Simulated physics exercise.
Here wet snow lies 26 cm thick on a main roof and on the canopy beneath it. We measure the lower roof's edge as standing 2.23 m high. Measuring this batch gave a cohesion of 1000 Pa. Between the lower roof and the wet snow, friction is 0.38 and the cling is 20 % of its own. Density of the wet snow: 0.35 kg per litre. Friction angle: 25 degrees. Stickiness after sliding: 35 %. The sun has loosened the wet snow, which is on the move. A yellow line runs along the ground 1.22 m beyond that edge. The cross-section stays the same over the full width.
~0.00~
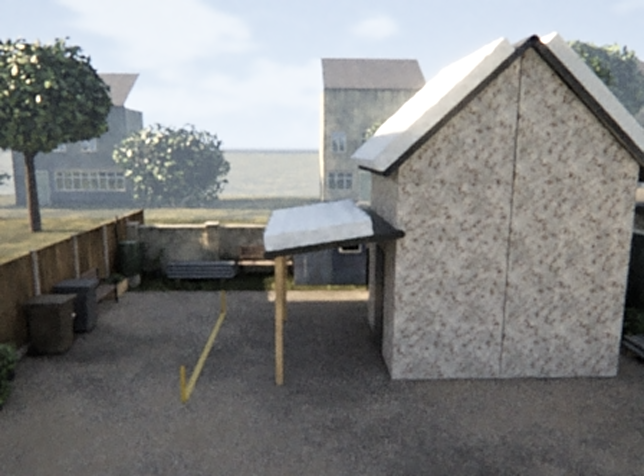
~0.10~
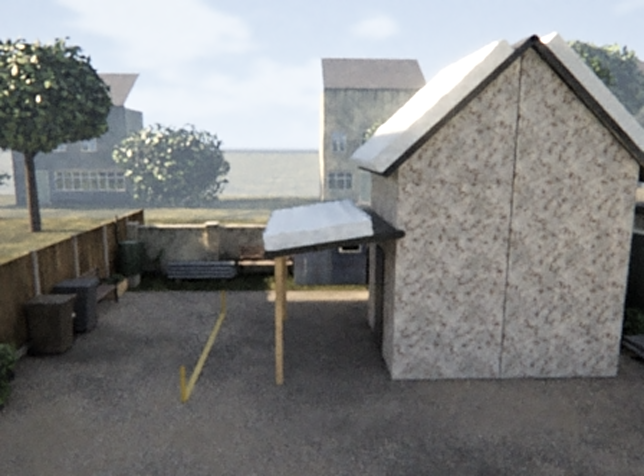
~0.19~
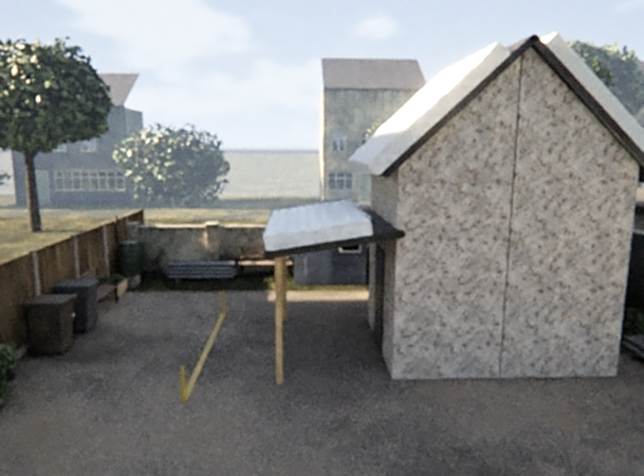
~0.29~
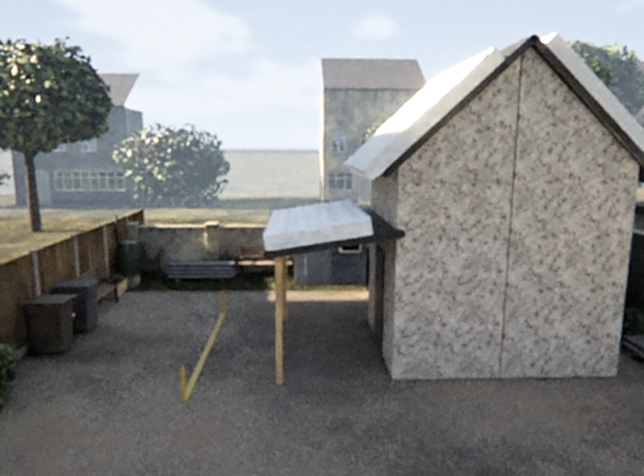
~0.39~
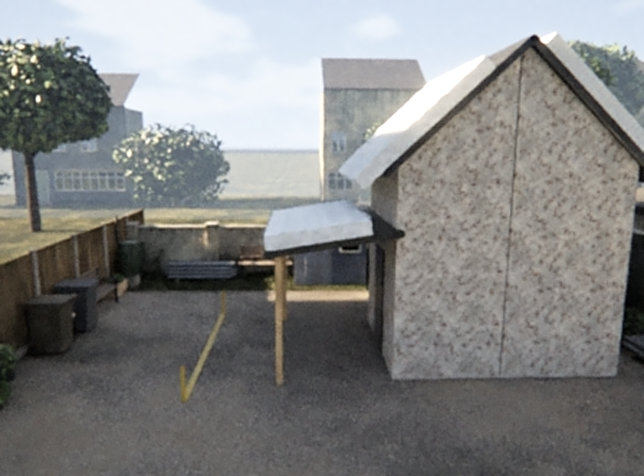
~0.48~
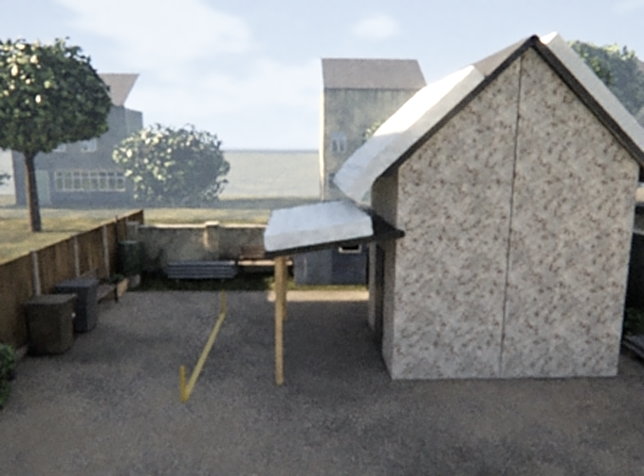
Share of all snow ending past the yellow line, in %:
Roughly 19 %.
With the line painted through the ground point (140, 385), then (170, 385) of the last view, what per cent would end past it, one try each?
About 4 %, then about 10 %.
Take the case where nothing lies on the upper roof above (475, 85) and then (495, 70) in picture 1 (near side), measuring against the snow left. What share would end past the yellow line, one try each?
First try roughly 0 %, second roughly 8 %.
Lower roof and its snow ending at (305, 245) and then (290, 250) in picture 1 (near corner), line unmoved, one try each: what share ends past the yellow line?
First about 35 per cent, second about 30 per cent.
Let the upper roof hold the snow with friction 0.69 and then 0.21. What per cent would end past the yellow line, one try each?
Respectively 0 percent and 10 percent.
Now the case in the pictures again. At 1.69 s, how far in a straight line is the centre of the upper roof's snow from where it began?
I'd put it near 3.4 m.
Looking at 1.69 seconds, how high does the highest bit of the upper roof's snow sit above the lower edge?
Roughly 0.8 m.
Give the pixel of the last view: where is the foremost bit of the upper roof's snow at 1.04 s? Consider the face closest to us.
It shows up near (270, 225) in the last picture.
After 1.04 s, none is below the lower edge and 0 % is past the line.
After 1.69 s, 26 % is below the lower edge and 0 % is past the line.
After 2.35 s, 39 % is below the lower edge and 19 % is past the line.
After 3.00 s, 39 % is below the lower edge and 19 % is past the line.
After 3.10 s, at the end, 39 % is below the lower edge and 19 % is past the line.
